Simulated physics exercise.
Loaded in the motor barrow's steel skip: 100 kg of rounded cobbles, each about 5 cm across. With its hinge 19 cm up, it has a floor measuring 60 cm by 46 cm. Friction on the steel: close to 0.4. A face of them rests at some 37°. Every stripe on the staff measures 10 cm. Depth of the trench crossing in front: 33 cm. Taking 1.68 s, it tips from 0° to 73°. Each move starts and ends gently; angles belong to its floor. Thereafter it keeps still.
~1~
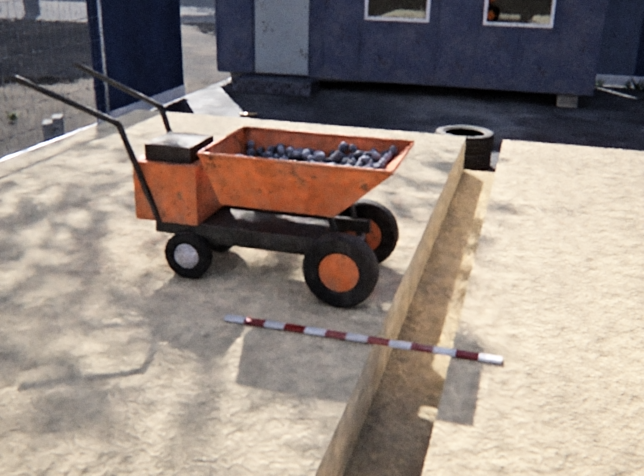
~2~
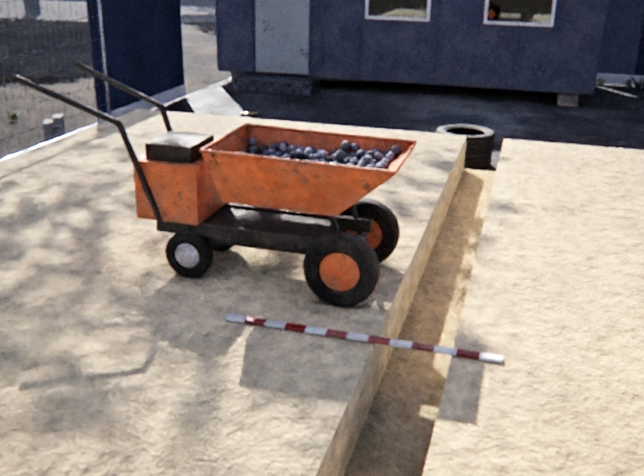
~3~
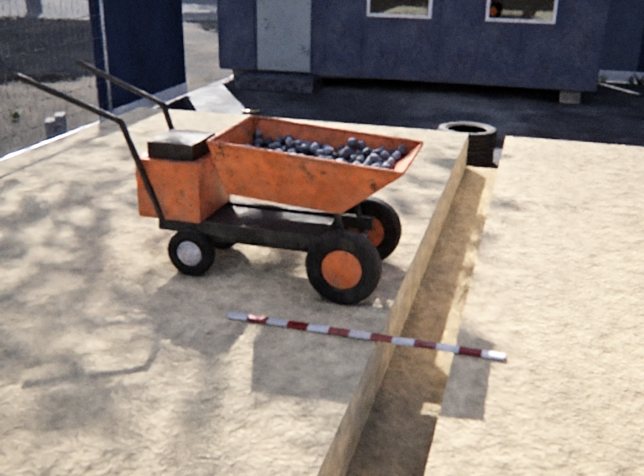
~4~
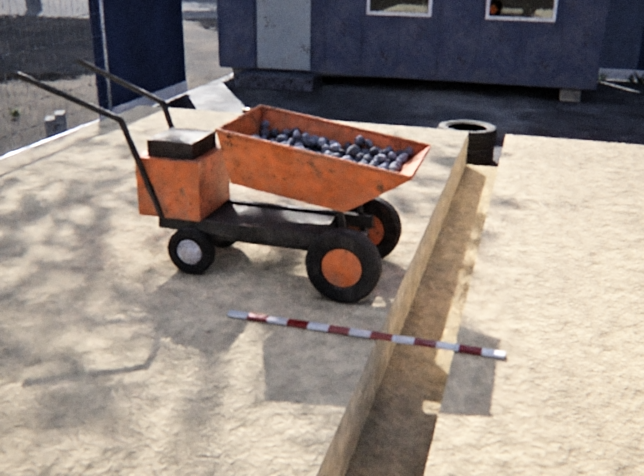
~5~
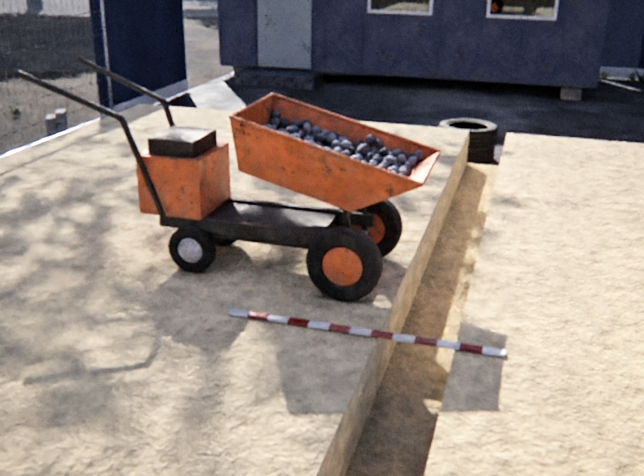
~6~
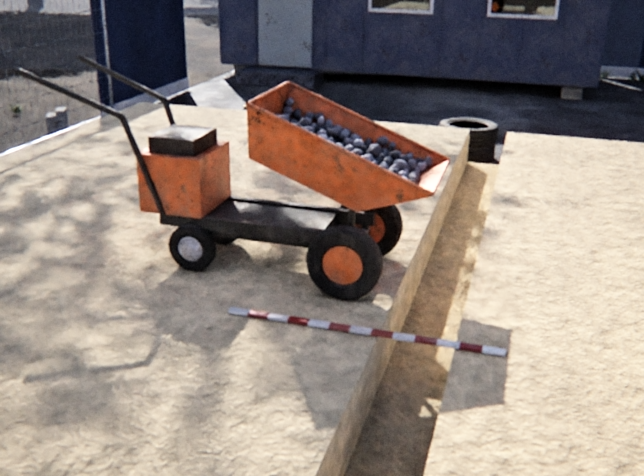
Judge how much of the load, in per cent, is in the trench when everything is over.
I judge it at about 10 per cent.
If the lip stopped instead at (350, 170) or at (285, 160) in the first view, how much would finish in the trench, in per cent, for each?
Result: Close to 70 then close to 70 per cent.
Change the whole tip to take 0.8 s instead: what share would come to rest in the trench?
It'd be some 10 per cent.
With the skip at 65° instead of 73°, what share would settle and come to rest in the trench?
With that change, near 15 per cent.
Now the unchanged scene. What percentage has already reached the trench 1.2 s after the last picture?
Something like 0 in a hundred.
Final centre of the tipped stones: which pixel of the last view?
(519, 294).
Then, 0.7 s after the last picture the floor is at 62°, 97 % in the skip, 3 % past the trench; the foremost stones are at (488, 251).
Then, 1.2 s after the last picture the floor is at 73°, 26 % in the skip, 1 % in the trench, 73 % past the trench; the foremost stones are at (614, 317).
Then, 1.5 s after the last picture the floor is at 73°, 8 % in the skip, 3 % in the trench, 88 % past the trench; the foremost stones are past the picture's edge.
Then, 3.5 s after the last picture the floor is at 73°, 2 % in the skip, 10 % in the trench, 88 % past the trench; the foremost stones are past the picture's edge.
